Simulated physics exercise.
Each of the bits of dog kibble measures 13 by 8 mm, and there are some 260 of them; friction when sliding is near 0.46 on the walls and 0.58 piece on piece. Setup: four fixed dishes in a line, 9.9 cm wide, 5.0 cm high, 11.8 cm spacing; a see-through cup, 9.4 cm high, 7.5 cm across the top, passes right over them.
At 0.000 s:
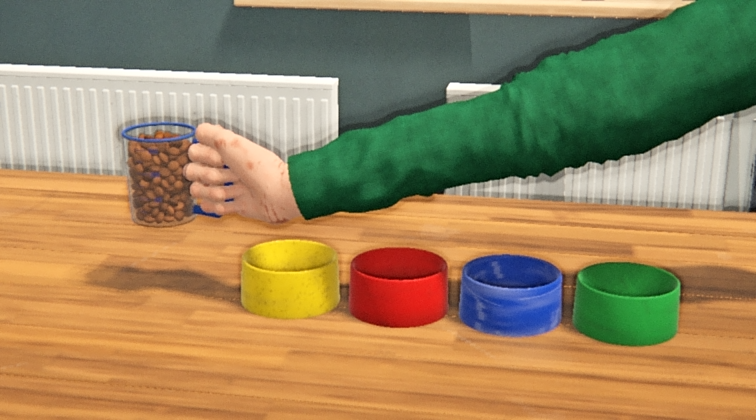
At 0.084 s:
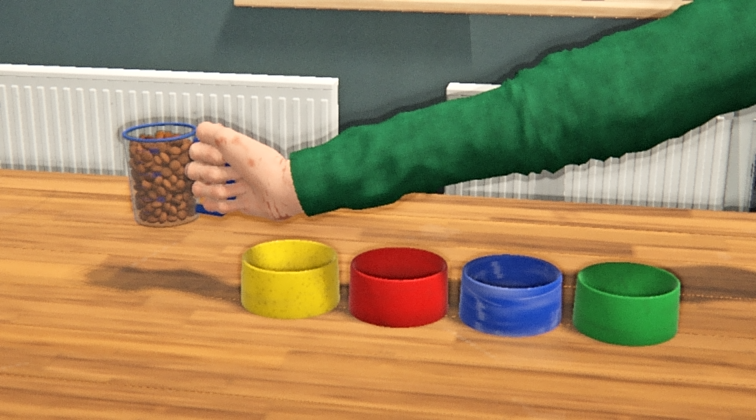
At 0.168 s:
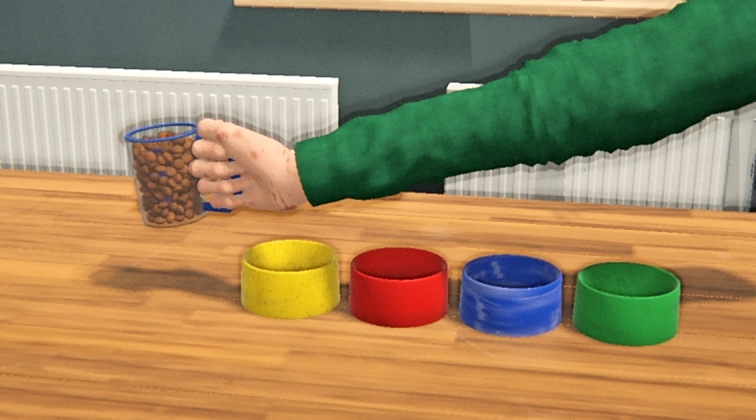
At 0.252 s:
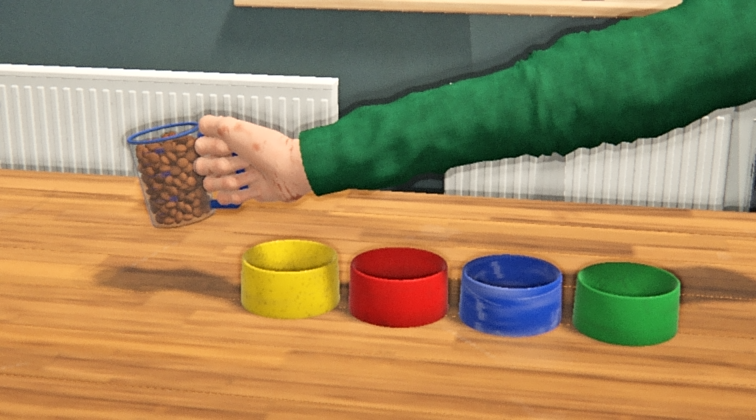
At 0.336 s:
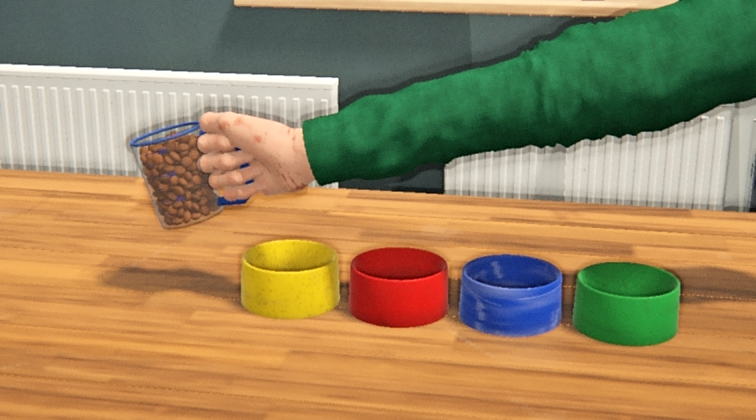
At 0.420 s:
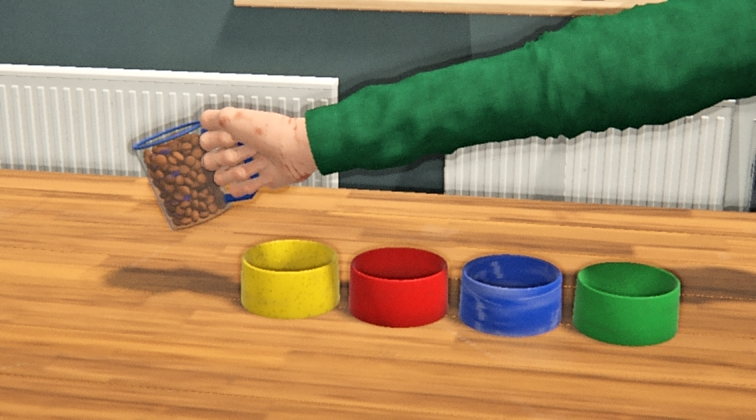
To begin with, a hand in a green sleeve holds a clear cup of brown kibble upright, left of a row of yellow, red, blue and green dishes. The hand then gradually tilts the cup leftward while shifting it slightly right, the kibble staying inside and the dishes remaining still.
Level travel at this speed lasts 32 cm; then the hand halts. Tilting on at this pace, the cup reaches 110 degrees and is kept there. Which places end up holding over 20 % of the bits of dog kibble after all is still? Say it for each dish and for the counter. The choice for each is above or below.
My prediction: Red: I expect its count to stay within a fifth of the total, blue: I expect its count to stay within a fifth of the total, green: I expect its count to stay within a fifth of the total, yellow: I expect its count to outstrip a fifth of the total, counter: I expect its count to outstrip a fifth of the total.
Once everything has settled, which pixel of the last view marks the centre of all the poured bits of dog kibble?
Approximately (268, 289) in the last view.
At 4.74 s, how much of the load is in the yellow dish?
I'd say close to 50 per cent at that point.
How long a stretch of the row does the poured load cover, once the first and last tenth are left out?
Roughly 15 cm of the row.
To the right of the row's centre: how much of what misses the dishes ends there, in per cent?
I'd say near 0 percent.
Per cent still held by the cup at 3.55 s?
Somewhere near 5 per cent of the load.
Then, at 2.30 s, tilt 110 degrees; cup holds 40 %, yellow 20 %.
Then, at 3.55 s, tilt 110 degrees; cup holds 5 %, yellow 50 %.
After 4.74 s, tilt 110 degrees; cup holds 5 %, red 5 %, yellow 50 %.
In the end, at 5.0 s, red 5 %, blue 0 %, green 0 %, yellow 50 %, counter 40 %, cup 5 %.
